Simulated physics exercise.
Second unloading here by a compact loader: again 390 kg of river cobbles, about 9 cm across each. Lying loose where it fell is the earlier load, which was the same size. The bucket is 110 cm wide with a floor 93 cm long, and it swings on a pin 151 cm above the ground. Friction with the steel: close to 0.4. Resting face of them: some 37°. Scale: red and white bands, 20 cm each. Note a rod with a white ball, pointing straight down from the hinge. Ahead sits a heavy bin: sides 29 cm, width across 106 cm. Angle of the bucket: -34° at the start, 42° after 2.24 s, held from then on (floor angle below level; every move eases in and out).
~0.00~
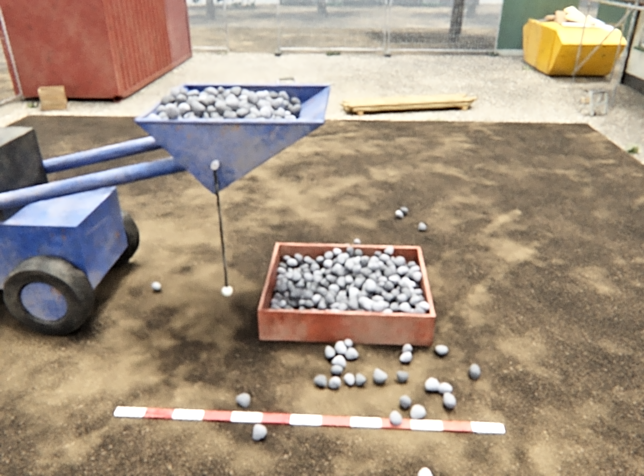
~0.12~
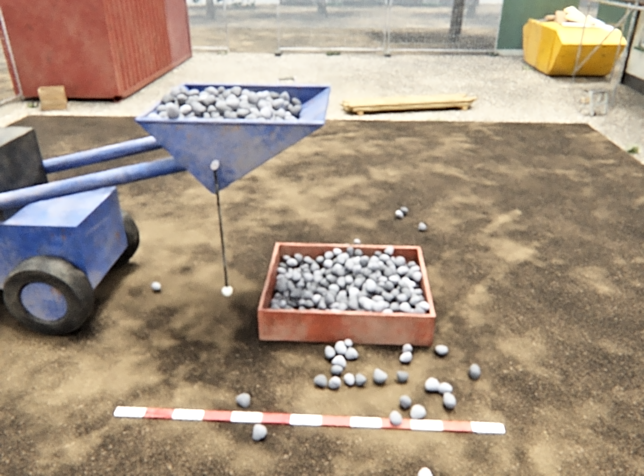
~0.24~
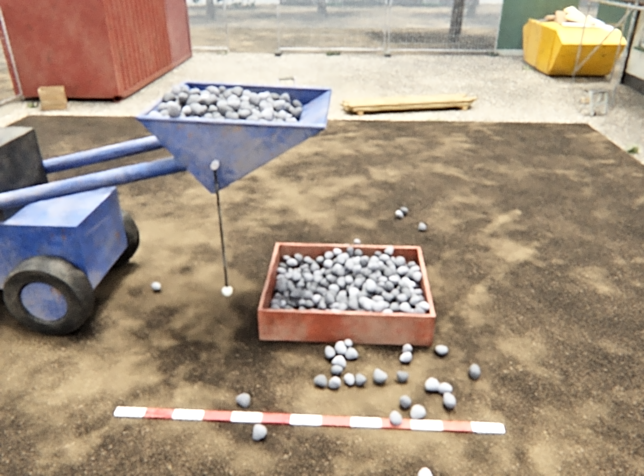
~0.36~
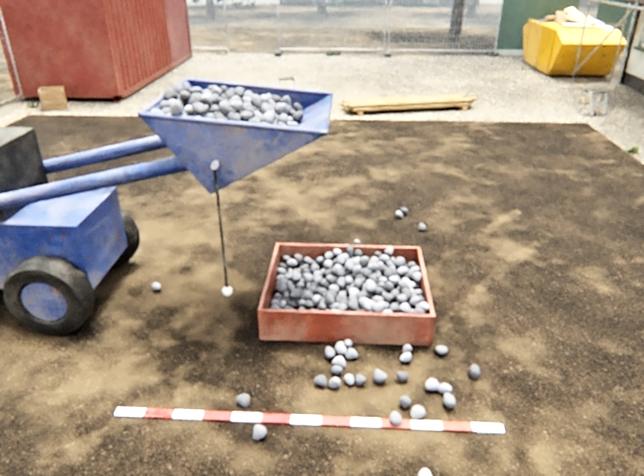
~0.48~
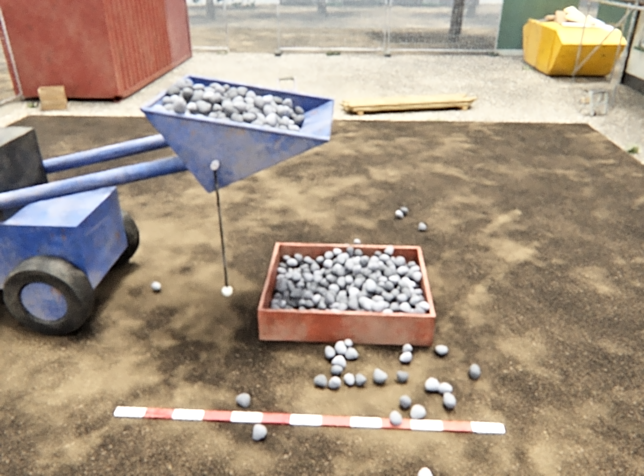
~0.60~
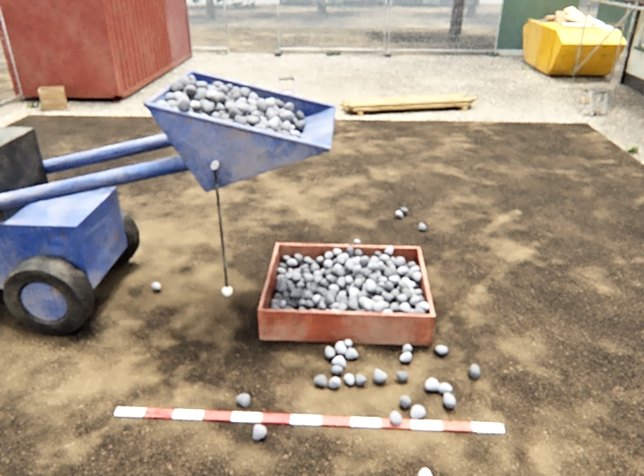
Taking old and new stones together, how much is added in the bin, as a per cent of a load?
About 78 per cent.
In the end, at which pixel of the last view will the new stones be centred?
Their centre ends up near (354, 278).
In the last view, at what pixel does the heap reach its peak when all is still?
Expect the peak around (359, 260).
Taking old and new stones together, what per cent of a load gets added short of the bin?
Some 0 per cent.
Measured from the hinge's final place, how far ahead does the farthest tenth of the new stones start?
It comes to around 140 centimetres.
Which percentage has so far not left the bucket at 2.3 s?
That works out to about 10 %.
After 1.7 s the floor is at 30°; in per cent of one load, 91 in the bucket, 100 in the bin, 8 beside or beyond the bin; the foremost stones are at (435, 315).
After 2.3 s the floor is at 42°; in per cent of one load, 9 in the bucket, 172 in the bin, 18 beside or beyond the bin; the foremost stones are at (433, 311).
After 2.7 s the floor is at 42°; in per cent of one load, 0 in the bucket, 172 in the bin, 27 beside or beyond the bin; the foremost stones are at (447, 294).
After 5.4 s the floor is at 42°; in per cent of one load, 0 in the bucket, 169 in the bin, 30 beside or beyond the bin; the foremost stones are at (475, 299). Net gain in the bin, 78.
